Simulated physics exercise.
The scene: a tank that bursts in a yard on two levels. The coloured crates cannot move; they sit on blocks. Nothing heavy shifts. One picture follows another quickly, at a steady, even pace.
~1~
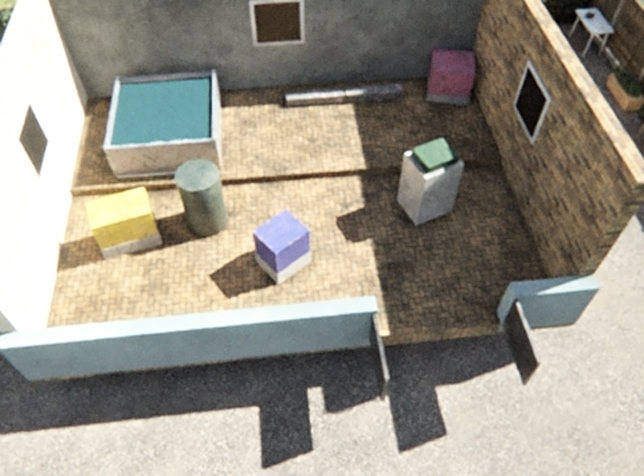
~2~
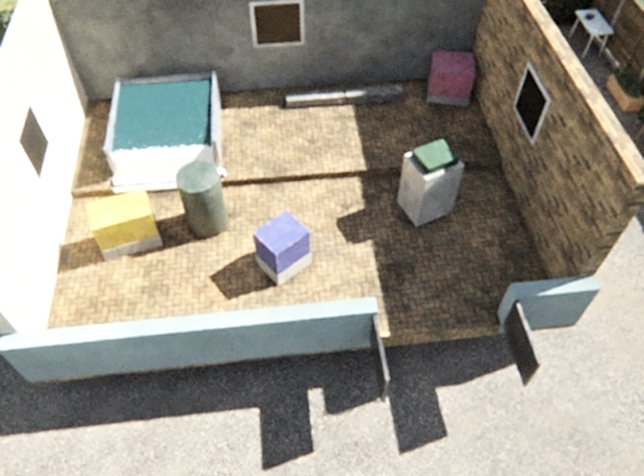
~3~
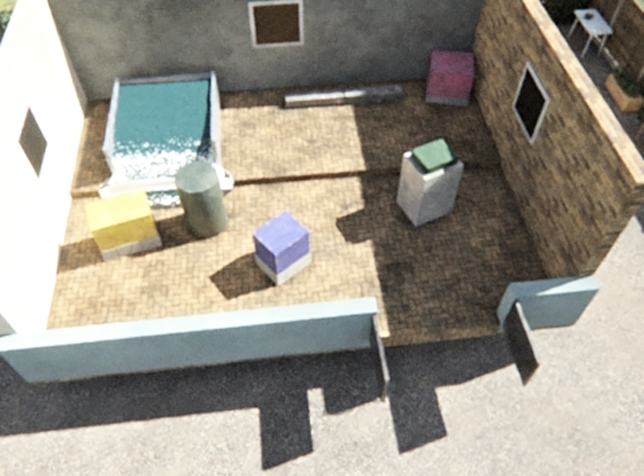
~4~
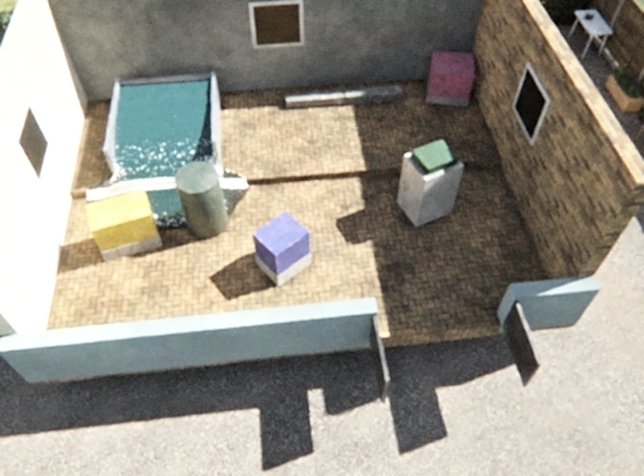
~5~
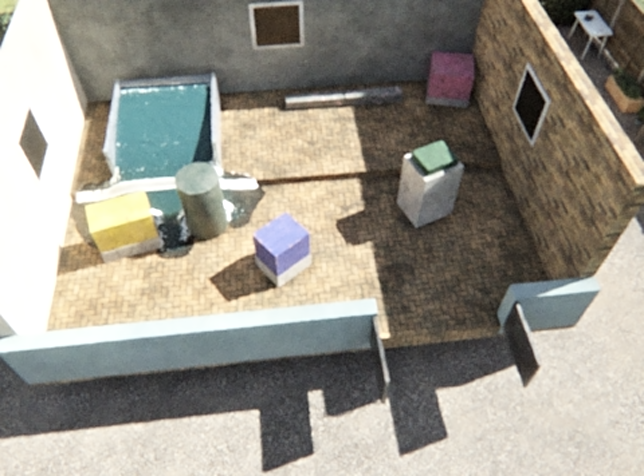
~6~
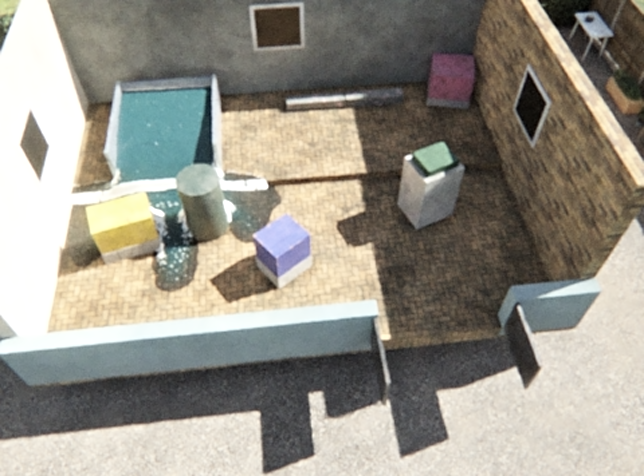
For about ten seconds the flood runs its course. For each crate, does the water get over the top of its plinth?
The pink crate is spared, the yellow crate is hit by the water, the blue crate is spared.
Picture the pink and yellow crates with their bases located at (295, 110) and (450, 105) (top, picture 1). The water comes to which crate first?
Crate marked blue.
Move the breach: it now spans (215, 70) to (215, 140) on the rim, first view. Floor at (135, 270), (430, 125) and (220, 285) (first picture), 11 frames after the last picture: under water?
Order as asked: Untouched, swamped, untouched.
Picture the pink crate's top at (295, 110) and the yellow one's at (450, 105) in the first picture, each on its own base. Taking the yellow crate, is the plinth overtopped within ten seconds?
As for the yellow one, it keeps clear.
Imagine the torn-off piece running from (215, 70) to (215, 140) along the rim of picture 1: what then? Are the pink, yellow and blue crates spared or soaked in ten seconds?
The pink crate gets drenched; the yellow crate stays untouched; the blue crate stays untouched.
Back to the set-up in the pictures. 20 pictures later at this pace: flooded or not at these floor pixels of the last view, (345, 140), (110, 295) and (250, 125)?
First spot clear, second spot swamped, third spot clear.
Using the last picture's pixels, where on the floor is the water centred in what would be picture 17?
Point: (176, 216).
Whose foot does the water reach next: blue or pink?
That's the blue one.
A moment on, water covers 25 % of the floor; the pink crate not reached, the yellow crate water round its plinth, the blue crate water round its plinth.
Next, water covers 45 % of the floor; the pink crate not reached, the yellow crate water round its plinth, the blue crate water round its plinth.
Then, water covers 60 % of the floor; the pink crate not reached, the yellow crate water round its plinth, the blue crate water round its plinth.
Later, water covers 65 % of the floor; the pink crate not reached, the yellow crate water round its plinth, the blue crate water round its plinth.
In the end, water covers 65 % of the floor; the pink crate stayed above the water, the yellow crate was topped, the blue crate stayed above the water.
